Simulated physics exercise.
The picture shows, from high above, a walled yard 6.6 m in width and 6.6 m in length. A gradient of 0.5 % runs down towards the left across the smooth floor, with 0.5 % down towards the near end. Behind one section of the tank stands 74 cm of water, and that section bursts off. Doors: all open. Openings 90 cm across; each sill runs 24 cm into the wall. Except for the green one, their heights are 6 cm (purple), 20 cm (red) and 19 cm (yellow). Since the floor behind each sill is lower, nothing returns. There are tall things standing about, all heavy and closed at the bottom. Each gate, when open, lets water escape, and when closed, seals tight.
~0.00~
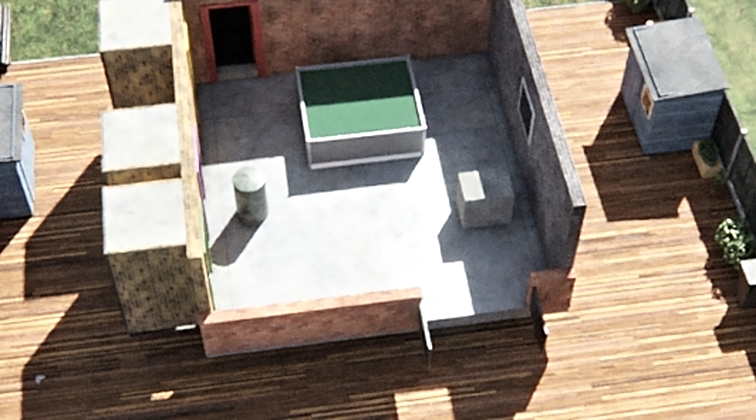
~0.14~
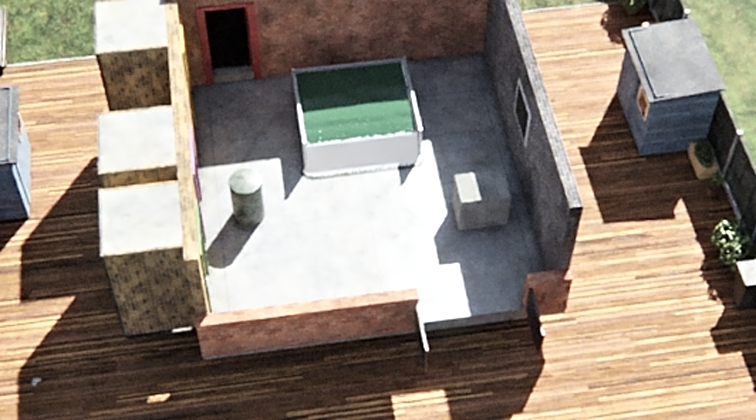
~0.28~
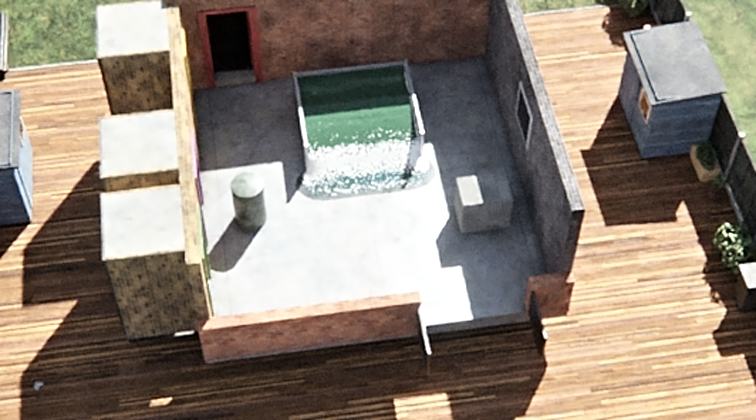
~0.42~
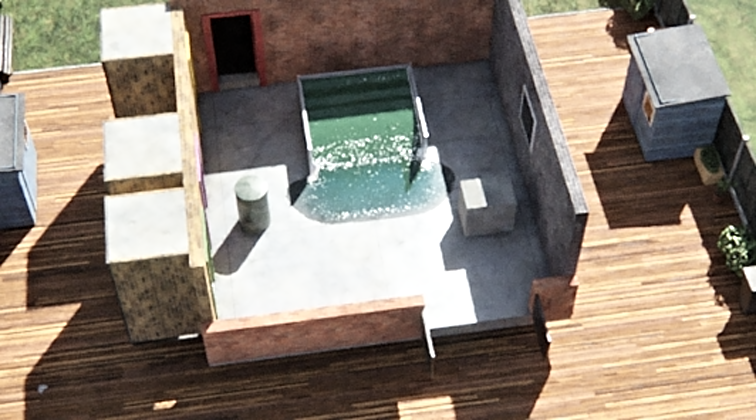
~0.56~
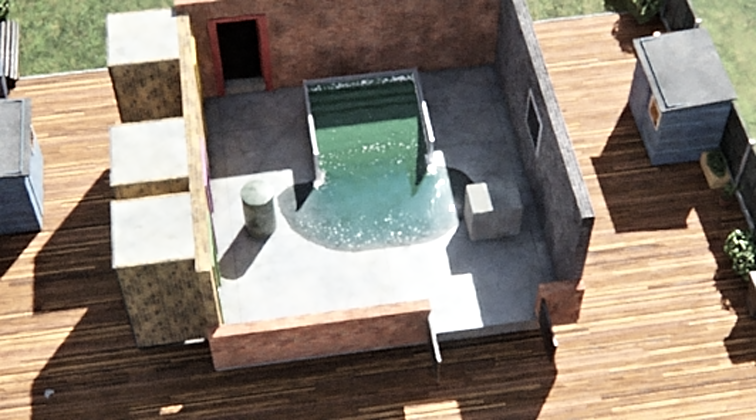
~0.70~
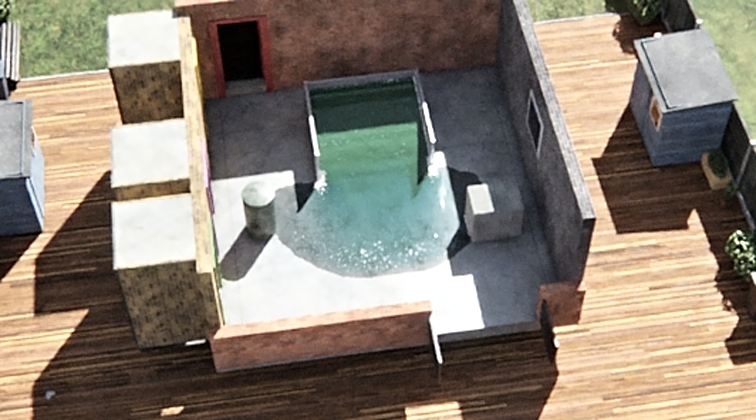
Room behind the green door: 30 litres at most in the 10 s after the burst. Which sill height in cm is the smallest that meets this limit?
A height of roughly 21 cm.
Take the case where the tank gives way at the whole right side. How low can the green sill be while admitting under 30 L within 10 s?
In that case you'd want it roughly 11.5 cm high.
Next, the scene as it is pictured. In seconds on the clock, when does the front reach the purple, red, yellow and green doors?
Purple 2.0 seconds, red 5.5 seconds, yellow 5.0 seconds, green 1.8 seconds.
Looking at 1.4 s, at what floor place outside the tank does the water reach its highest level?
Near (387, 330).
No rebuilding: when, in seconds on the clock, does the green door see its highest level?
Around 3.0 seconds.
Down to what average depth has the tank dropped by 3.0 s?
About 15 centimetres on average.
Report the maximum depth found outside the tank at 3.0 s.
About 43 cm.
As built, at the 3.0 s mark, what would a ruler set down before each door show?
Depths in cm - purple: 1, red: 0, yellow: 0, green: 24.
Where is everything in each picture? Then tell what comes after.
In the first frame, the tank at (360, 100) is whole and still, 74 cm deep; the green door at (207, 262) is dry.
In the second frame, water pours out at (363, 151) and has run 0.3 m, to (313, 177); about 7 cm deep outside, 74 cm at the back.
In the third frame, the gap is at (365, 157), the front 0.8 m out at (335, 197); the back of the tank holds 74 cm.
In the fourth frame, the front is at (334, 221), 1.3 m from the gap at (368, 161); 3.7 m2 of floor is wet, 71 cm left at the back.
In the fifth frame, water pours out at (374, 166) and has run 1.9 m, to (350, 249); about 9 cm deep outside, 63 cm at the back.
In the sixth frame, the gap is at (375, 167), the front 2.6 m out at (394, 271); the back of the tank holds 63 cm; 2.0 m in a straight line remain to the green door at (217, 276).
After 1.4 s water covers 45 % of the floor, deepest (38 cm) near (387, 330); it has not reached the green door.
After 3.0 s water covers 60 % of the floor, deepest (43 cm) near (227, 351); 24 cm at the green door, 27 litres in over its 6 cm sill.
After 10.0 s water covers 95 % of the floor, deepest (9 cm) near (225, 143); 8 cm at the green door, 286 litres in over its 6 cm sill.
At the green door as built, the water arrived by 1.8 s and peaked near 24 cm at 3.0 s.
Run again over the same 10 s with other heights there, 43 litres in over 19 cm, 10 litres over 25.5 cm. The limit of 30 litres is kept from about 21 cm up.
